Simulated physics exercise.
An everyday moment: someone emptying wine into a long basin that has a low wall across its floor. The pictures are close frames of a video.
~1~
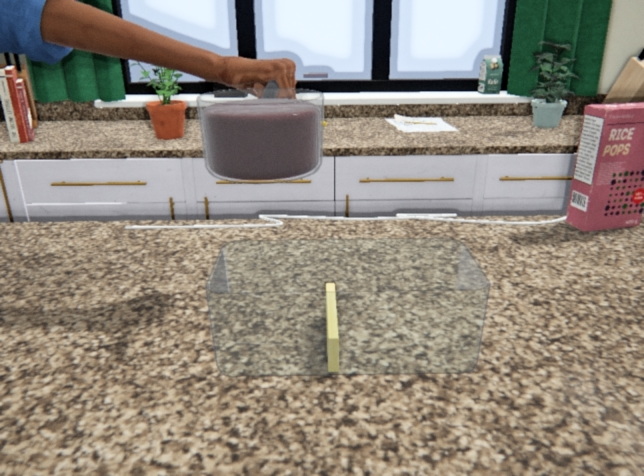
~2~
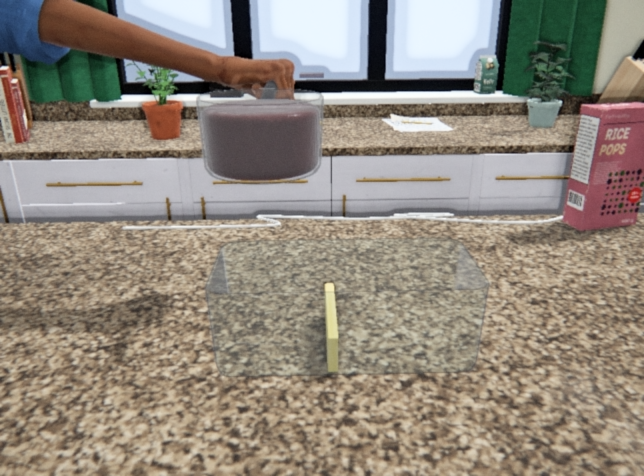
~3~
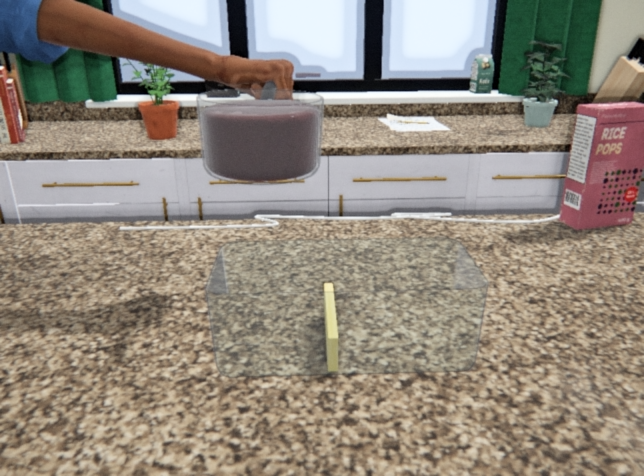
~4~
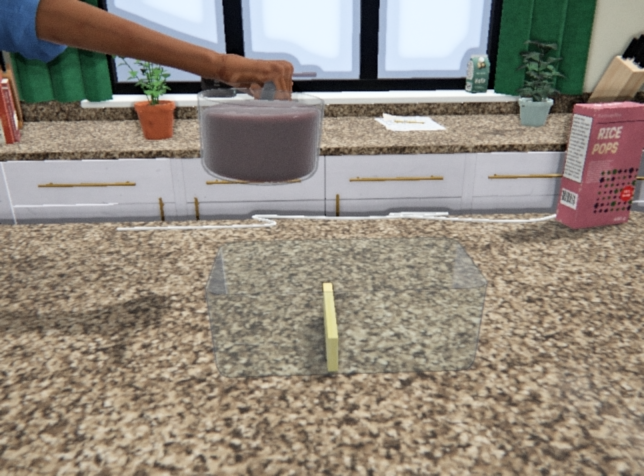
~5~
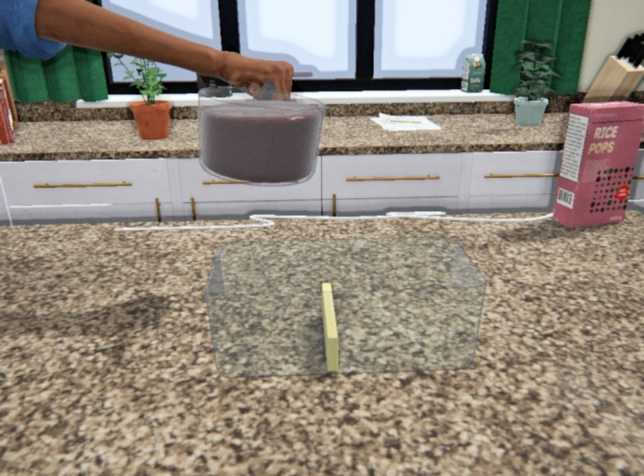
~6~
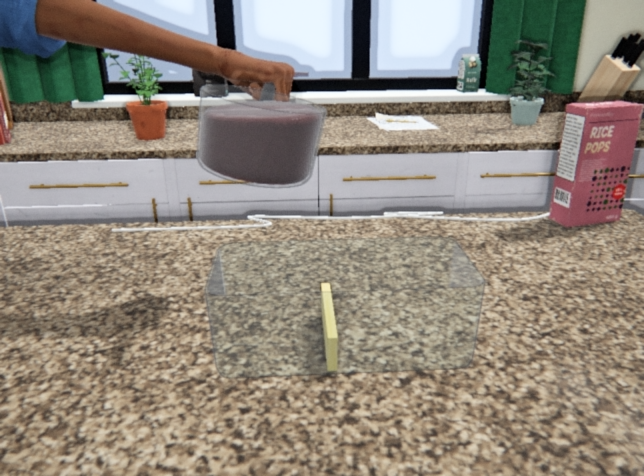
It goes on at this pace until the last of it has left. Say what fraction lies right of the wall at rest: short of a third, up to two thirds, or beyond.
It comes to more than two thirds.
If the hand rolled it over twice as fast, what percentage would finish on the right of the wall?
It comes to 90 per cent or so.
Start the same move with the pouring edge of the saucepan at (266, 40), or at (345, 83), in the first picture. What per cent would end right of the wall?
Near 75 % and 95 %.
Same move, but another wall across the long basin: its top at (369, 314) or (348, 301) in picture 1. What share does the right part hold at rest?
Roughly 70 per cent, and 90 per cent.
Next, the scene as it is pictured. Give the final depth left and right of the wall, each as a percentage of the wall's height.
The left part 0 per cent, the right part 70.
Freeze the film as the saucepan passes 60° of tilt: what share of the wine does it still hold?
Some 65 per cent.
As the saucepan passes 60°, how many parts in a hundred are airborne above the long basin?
It comes to 25 per cent or so.
A moment on, the saucepan is tipped part way and 64 per cent is still to pour, 0 is left of the wall and 11 right of it.
Next, the saucepan is tipped on its side and 15 per cent is still to pour, 1 is left of the wall and 70 right of it.
Then the saucepan is tipped right over and 1 per cent is still to pour, 4 is left of the wall and 92 right of it.
Later the saucepan is tipped right over and 0 per cent is still to pour, 4 is left of the wall and 95 right of it.
In the end 4 per cent lies left of the wall, 95 right of it and 1 outside.
